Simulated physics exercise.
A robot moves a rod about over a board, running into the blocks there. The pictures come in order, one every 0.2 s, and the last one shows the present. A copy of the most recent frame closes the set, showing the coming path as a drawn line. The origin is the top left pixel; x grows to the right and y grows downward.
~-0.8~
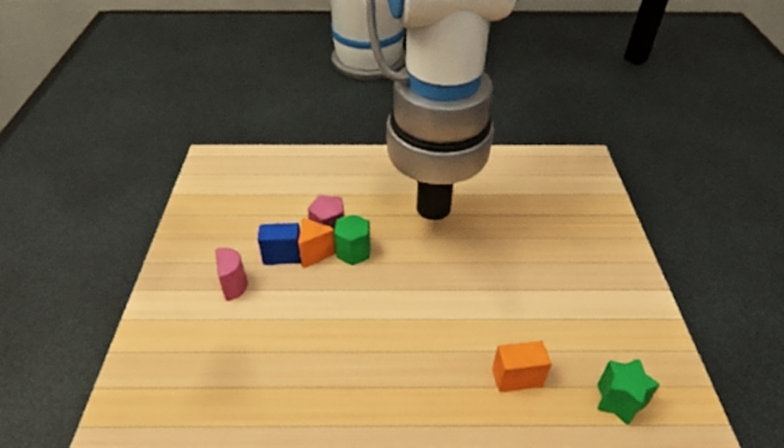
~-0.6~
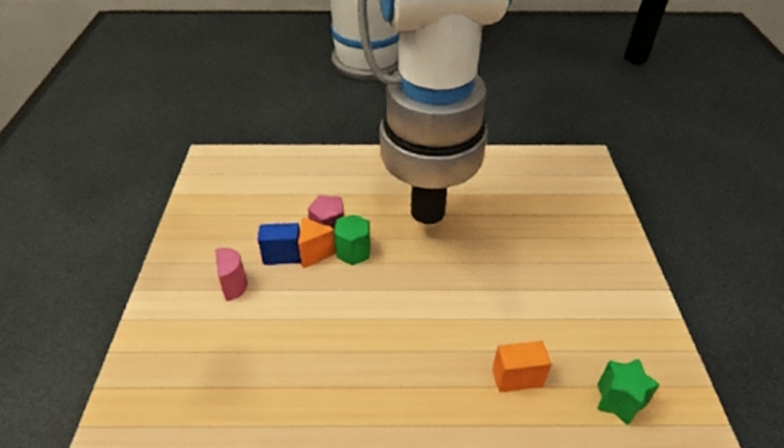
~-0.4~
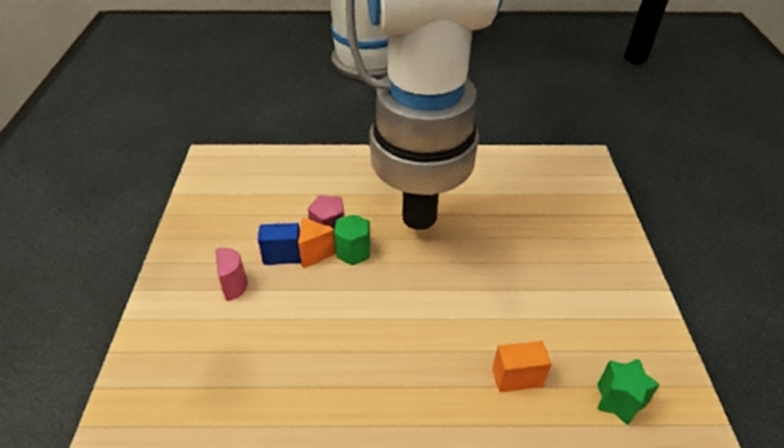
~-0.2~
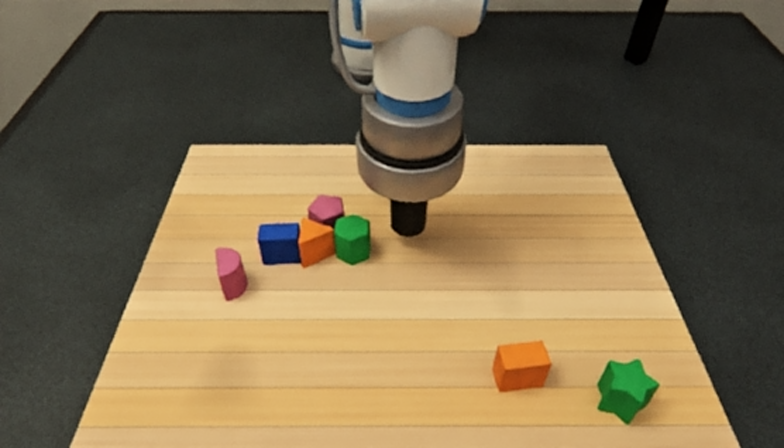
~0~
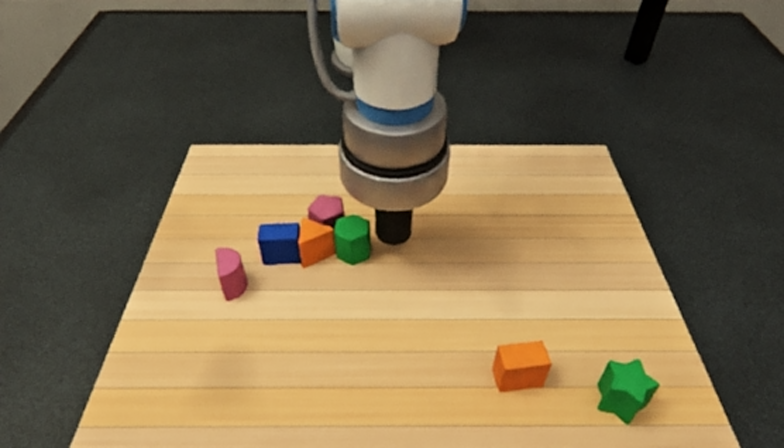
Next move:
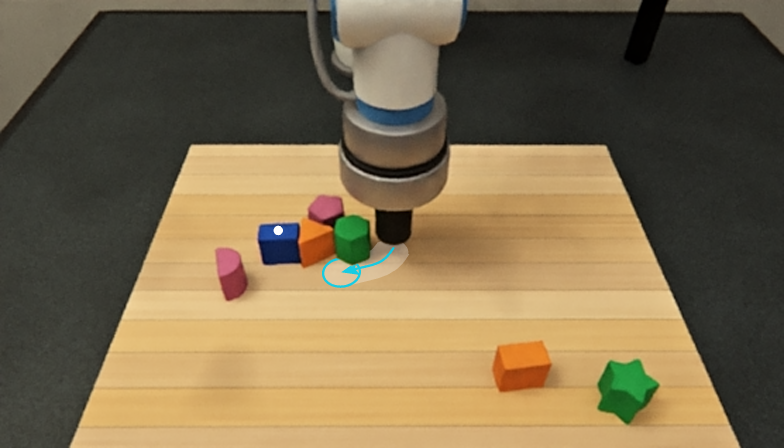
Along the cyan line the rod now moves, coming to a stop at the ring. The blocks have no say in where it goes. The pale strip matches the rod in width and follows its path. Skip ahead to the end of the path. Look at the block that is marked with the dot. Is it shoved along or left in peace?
My prediction: It moves.
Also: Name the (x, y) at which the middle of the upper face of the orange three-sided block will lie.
Its top middle: (293, 220).
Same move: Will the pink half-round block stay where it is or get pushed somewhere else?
It is left in place.
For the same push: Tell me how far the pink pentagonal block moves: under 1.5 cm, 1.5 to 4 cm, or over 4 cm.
By the end of the path, it will have gone short of 1.5 cm.
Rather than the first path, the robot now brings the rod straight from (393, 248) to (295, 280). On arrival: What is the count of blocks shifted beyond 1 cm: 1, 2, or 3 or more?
Counting only shifts above 1 cm, I get three or more blocks.
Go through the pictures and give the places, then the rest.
In the first picture, lower end of the rod at (434, 209), tops of blocks, pink half-round block at (227, 260), blue oblong at (278, 230), orange three-sided block at (312, 229), pink pentagonal block at (327, 205), green six-sided block at (352, 226).
In the second picture, rod at (428, 213), blocks as before.
In the third picture, rod at (419, 218), blocks as before.
In the fourth picture, rod at (408, 224), blocks as before.
In the fifth picture, rod at (394, 232), pink half-round block at (227, 260), blue oblong at (278, 230), orange three-sided block at (312, 229), pink pentagonal block at (327, 205), green six-sided block at (352, 226).
The drawn path runs from (393, 248) over (382, 261) and (362, 267) to (341, 272); the dot is on the blue oblong.
On the path given first. Halfway along, rod at (371, 249); blue oblong at (272, 230); orange three-sided block at (304, 225), turned 15° anticlockwise; green six-sided block at (340, 227), turned 40° clockwise.
At the end, rod at (340, 257); pink half-round block not moved; blue oblong at (263, 230), turned 25° anticlockwise; orange three-sided block at (293, 220), turned 30° anticlockwise; pink pentagonal block at (322, 200), turned 25° clockwise; green six-sided block at (323, 224), turned 65° clockwise.
